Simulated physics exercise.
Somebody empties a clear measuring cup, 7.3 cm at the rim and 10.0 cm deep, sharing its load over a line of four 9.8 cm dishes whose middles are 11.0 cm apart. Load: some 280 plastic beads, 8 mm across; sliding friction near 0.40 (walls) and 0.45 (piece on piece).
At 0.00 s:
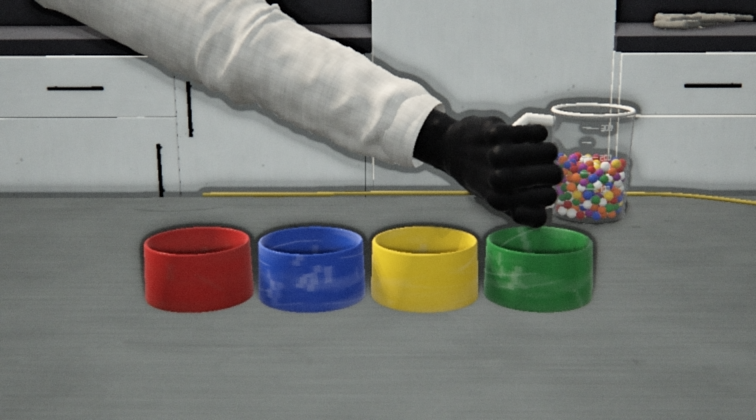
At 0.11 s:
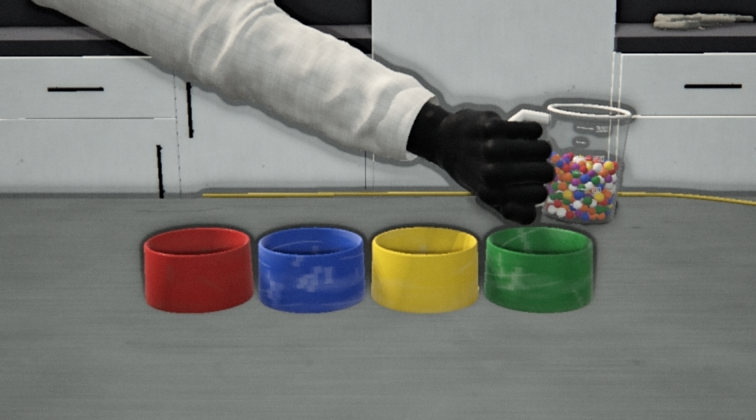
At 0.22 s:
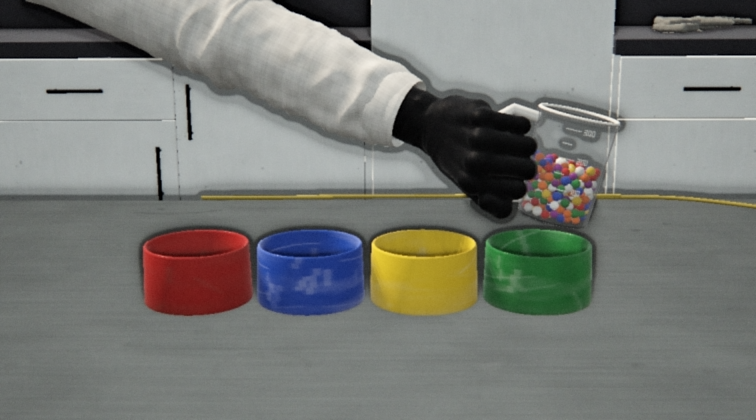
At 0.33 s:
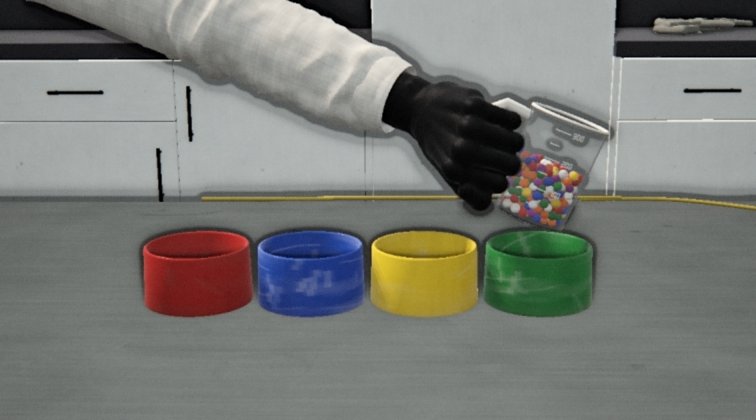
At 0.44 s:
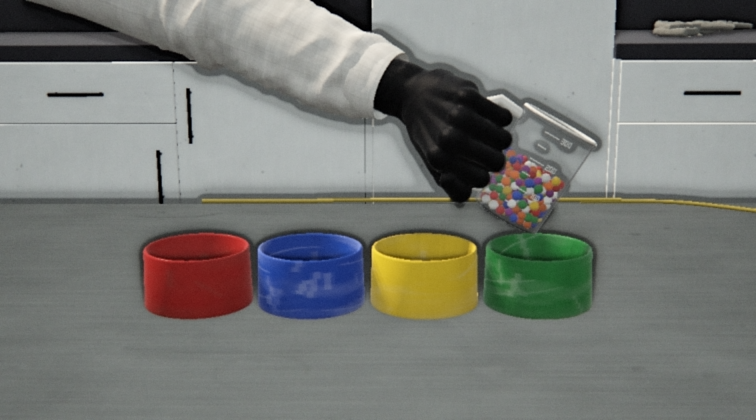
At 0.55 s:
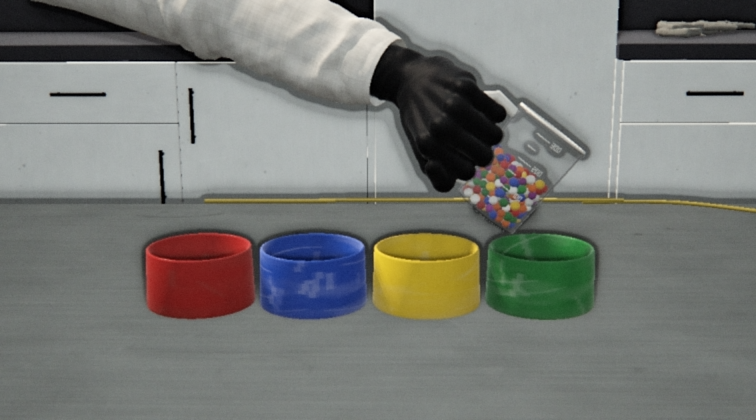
The footage shows a black-gloved hand holding a clear measuring cup of multicoloured beads behind a row of red, blue, yellow and green dishes, then moving it left while steadily tilting it above the green dish.
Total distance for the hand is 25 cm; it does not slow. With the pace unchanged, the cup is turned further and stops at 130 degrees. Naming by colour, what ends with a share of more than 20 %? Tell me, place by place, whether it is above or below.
Red: Below the mark; blue: Below the mark; green: Below the mark; yellow: Above the mark; counter: Below the mark.
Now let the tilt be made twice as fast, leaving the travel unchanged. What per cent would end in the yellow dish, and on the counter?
The yellow dish would get 10 and the counter 20.
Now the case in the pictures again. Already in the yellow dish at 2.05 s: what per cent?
Close to 80 per cent at that point.
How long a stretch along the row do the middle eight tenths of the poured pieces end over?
I'd put it at close to 8 cm.
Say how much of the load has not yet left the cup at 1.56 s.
75 %.
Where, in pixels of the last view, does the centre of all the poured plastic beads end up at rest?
Centre at rest, approx.: (415, 285) px.
After 1.16 s, tilt 85 degrees; cup holds 100 %.
After 1.56 s, tilt 116 degrees; cup holds 75 %, yellow 25 %.
Then, at 2.05 s, tilt 130 degrees; cup holds 0 %, blue 5 %, yellow 80 %.
At rest (2.6 s), red 0 %, blue 5 %, green 0 %, yellow 80 %, counter 10 %.
